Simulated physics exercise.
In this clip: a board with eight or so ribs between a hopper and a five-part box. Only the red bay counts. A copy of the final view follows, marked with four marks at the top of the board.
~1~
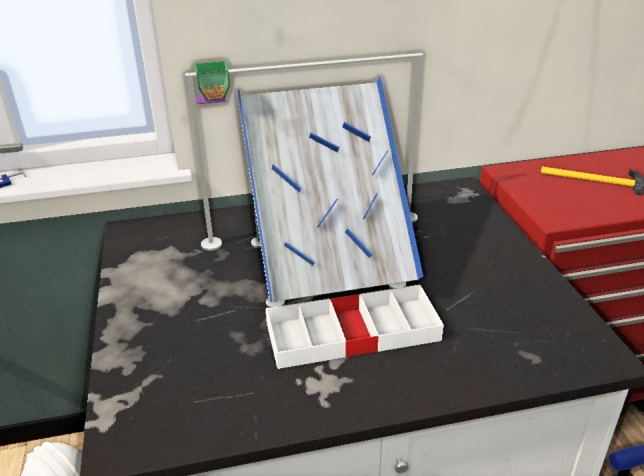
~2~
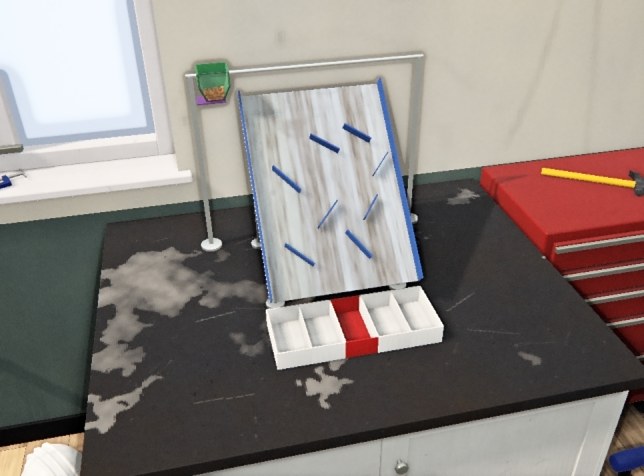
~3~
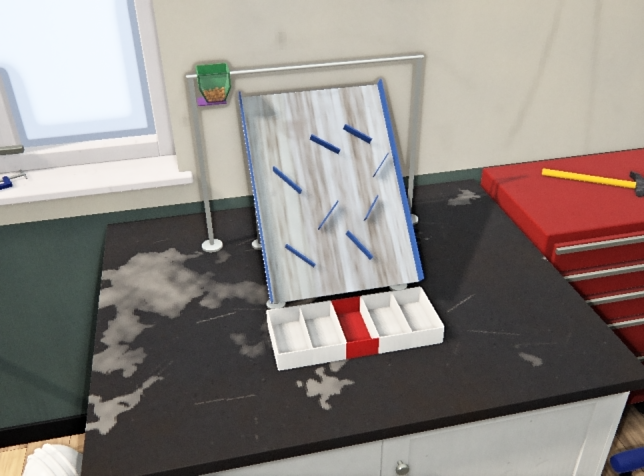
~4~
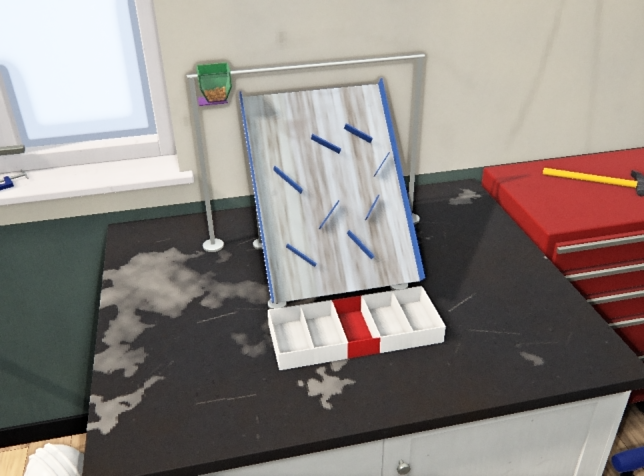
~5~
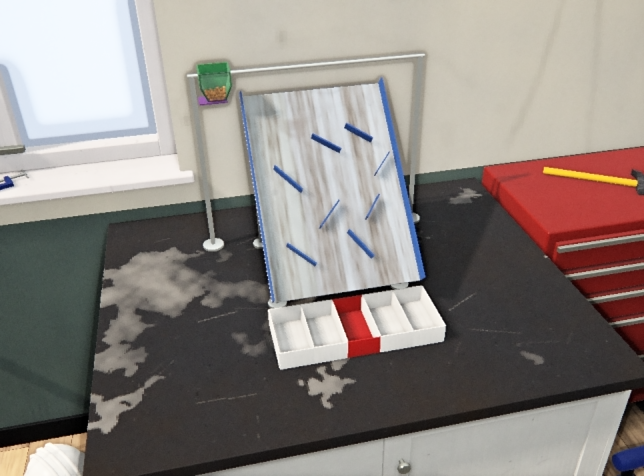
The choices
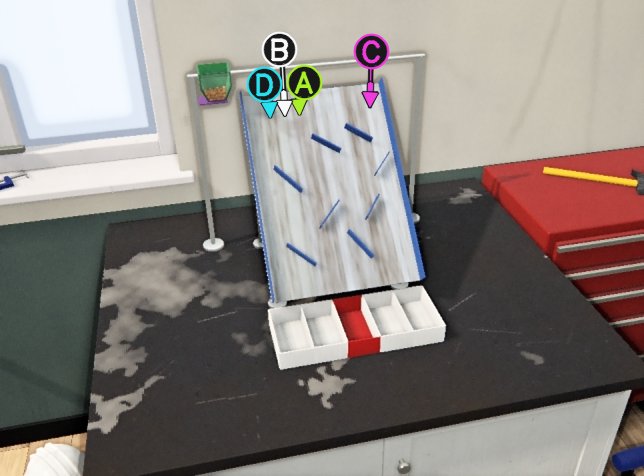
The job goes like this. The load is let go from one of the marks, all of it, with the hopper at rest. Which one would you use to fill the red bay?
Use mark B.
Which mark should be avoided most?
It is C.
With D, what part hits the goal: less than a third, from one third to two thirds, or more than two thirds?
It is from one third to two thirds.
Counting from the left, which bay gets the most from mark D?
It is the third one.
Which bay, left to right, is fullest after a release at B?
The third from the left.
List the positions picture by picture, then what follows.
Hopper at (214, 91), roasted chickpeas, door shut, in the first picture.
Ribs (311, 134) to (340, 149), (344, 123) to (372, 138), (273, 165) to (301, 189), in the second picture.
Ribs (376, 173) to (389, 153), (320, 227) to (338, 201), (367, 218) to (378, 195), in the third picture.
Ribs (287, 244) to (317, 264), (349, 230) to (374, 257), in the fourth picture.
Red bay at (364, 346), number 3 of 5 from the left, in the fifth picture.
On the marked copy, mark A meets the board at (299, 109); mark B meets the board at (284, 110); mark C meets the board at (370, 101); mark D meets the board at (269, 111).
Choosing A, about a third in the red bay, about half in other bays, a small part held on the board.
Choosing B, about two thirds in the red bay, about a third in other bays.
Choosing C, a stray few in the red bay, most in other bays, a small part held on the board.
Choosing D, about half in the red bay, about half in other bays.
